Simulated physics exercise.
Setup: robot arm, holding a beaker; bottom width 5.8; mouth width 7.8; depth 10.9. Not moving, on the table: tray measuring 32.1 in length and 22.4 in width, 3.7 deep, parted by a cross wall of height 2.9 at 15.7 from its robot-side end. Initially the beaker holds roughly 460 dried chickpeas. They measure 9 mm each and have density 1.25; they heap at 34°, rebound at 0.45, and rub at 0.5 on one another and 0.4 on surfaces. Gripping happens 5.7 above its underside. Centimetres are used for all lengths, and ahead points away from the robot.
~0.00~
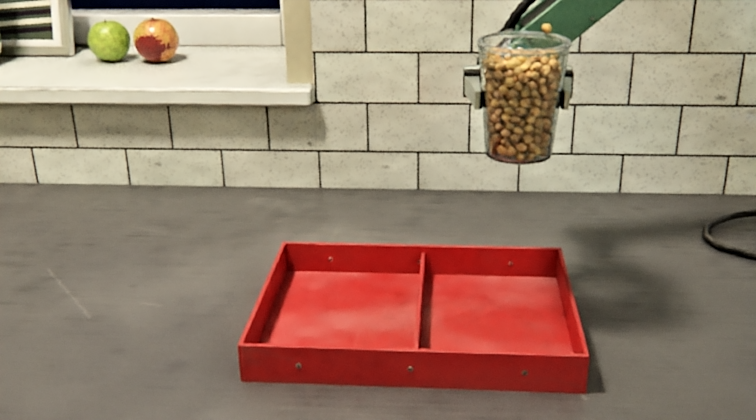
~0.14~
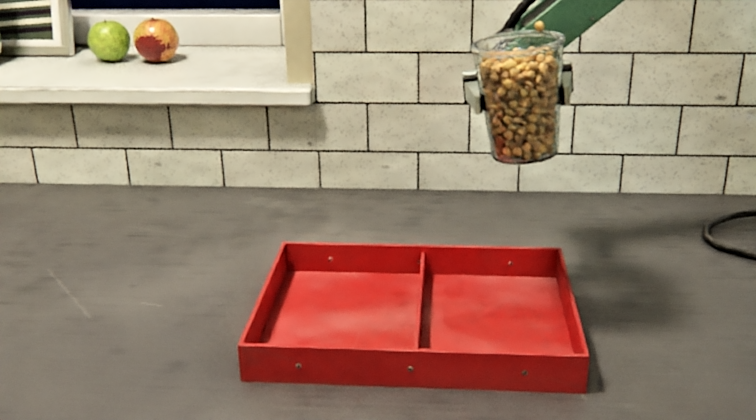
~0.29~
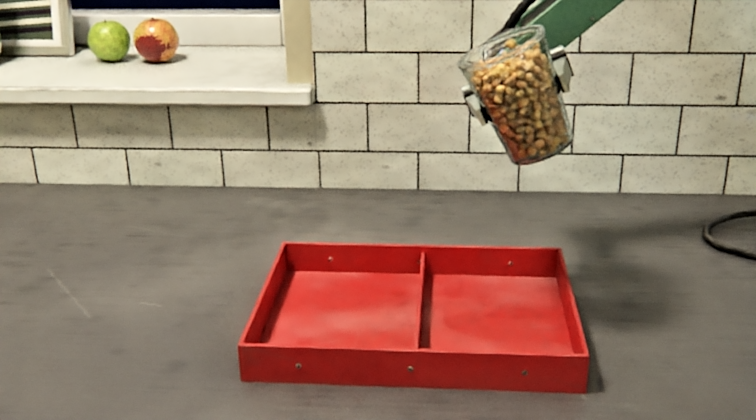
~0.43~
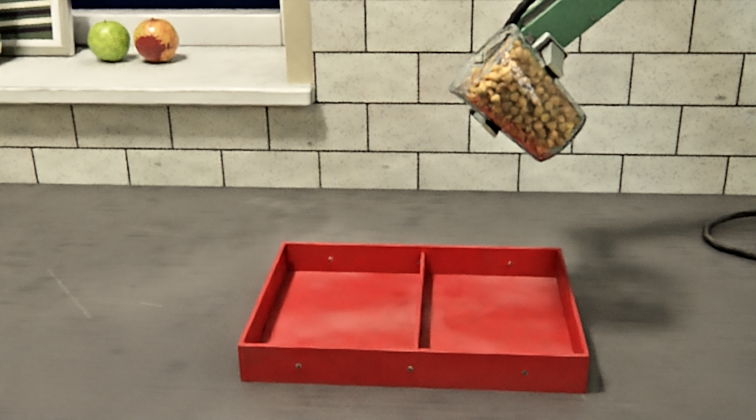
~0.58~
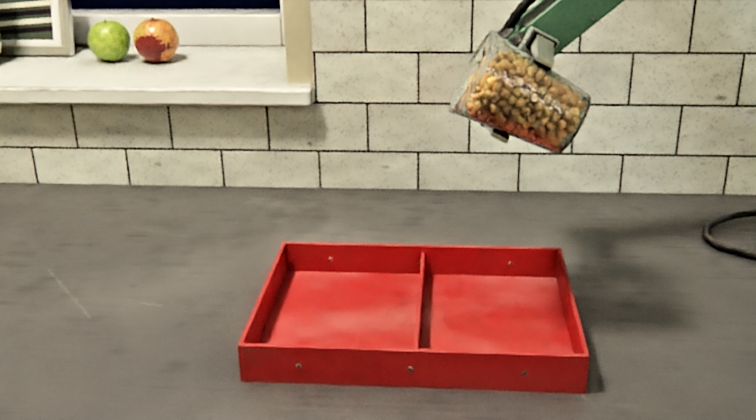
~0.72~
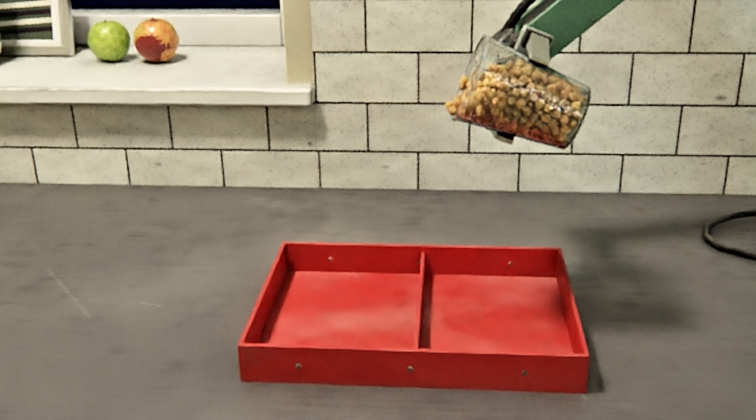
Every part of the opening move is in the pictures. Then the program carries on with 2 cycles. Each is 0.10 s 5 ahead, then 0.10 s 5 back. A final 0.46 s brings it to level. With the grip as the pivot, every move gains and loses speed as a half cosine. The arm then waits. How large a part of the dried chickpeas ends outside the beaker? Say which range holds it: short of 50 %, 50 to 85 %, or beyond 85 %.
The range 50 to 85 % holds it.
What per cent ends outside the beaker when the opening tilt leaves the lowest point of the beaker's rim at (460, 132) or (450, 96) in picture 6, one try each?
Estimates in order: 95 % and 40 %.
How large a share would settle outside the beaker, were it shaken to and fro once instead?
Probably about 50 in a hundred.
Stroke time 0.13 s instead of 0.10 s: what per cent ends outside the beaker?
Then roughly 50 percent.
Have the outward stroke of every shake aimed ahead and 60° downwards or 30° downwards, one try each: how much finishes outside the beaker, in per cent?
It comes to around 20 per cent on the first try and around 35 per cent on the second.
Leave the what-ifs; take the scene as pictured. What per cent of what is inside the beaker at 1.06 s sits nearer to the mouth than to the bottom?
Around 65 per cent of it.
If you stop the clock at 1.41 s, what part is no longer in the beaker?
Around 60 percent at that moment.
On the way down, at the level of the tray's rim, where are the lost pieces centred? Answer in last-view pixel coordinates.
Their middle lies around (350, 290).
After 1.06 s, tilted 69° forward, highest piece 26 above the table; 244 in the beaker, 125 in the far-side part, 13 on the table or floor, 8 in the robot-side part, 67 in flight or on a rim.
After 1.41 s, tilted 21° forward, highest piece 29 above the table; 223 in the far-side part, 172 in the beaker, 31 in the robot-side part, 29 on the table or floor, 2 in flight or on a rim.
After 1.78 s, level, highest piece 25 above the table; 225 in the far-side part, 172 in the beaker, 31 in the robot-side part, 29 on the table or floor.
After 2.83 s, level, highest piece 25 above the table; 225 in the far-side part, 172 in the beaker, 31 in the robot-side part, 29 on the table or floor.
In the end, 225 in the far-side part, 172 in the beaker, 31 in the robot-side part, 29 on the table or floor. That is 62 % outside the beaker.
